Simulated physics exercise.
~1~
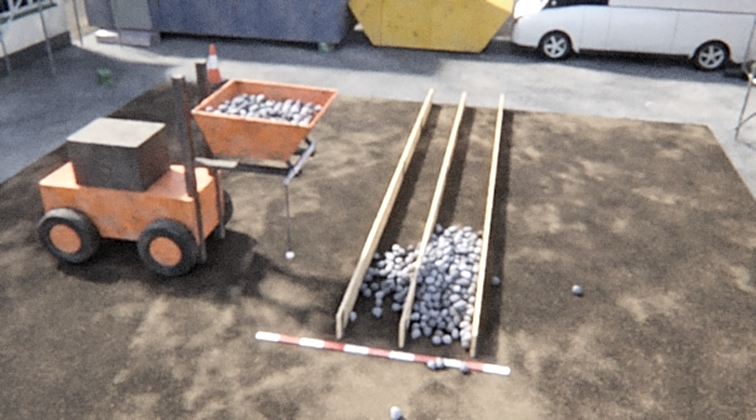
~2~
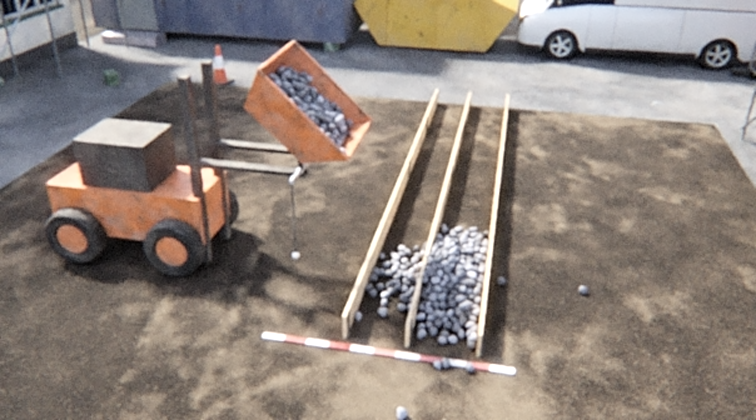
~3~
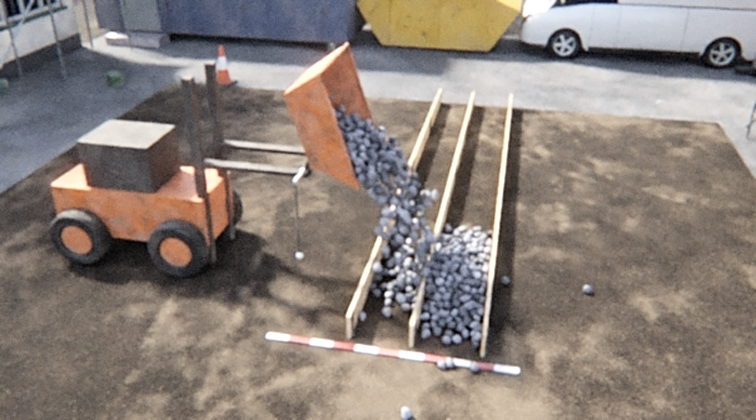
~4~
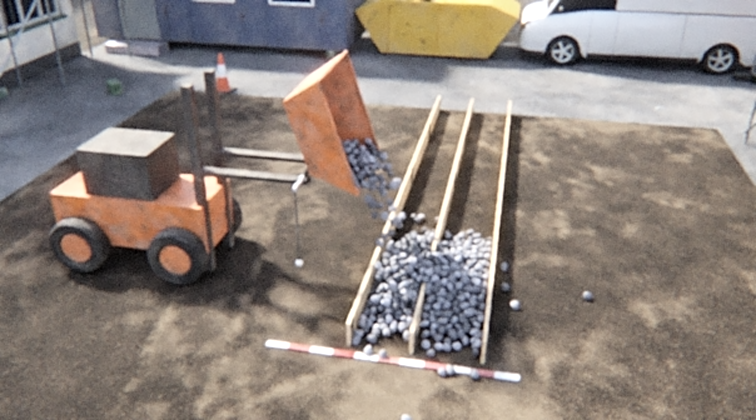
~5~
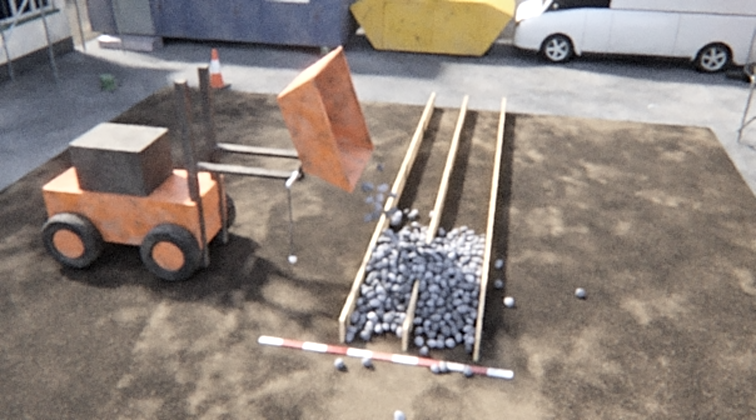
An orange forklift tipped its raised skip to the right and poured grey rounded stones onto the pile already lying between three wooden boards, mostly filling the nearer bay, until the skip hung steeply tilted and empty with a few strays scattered around.
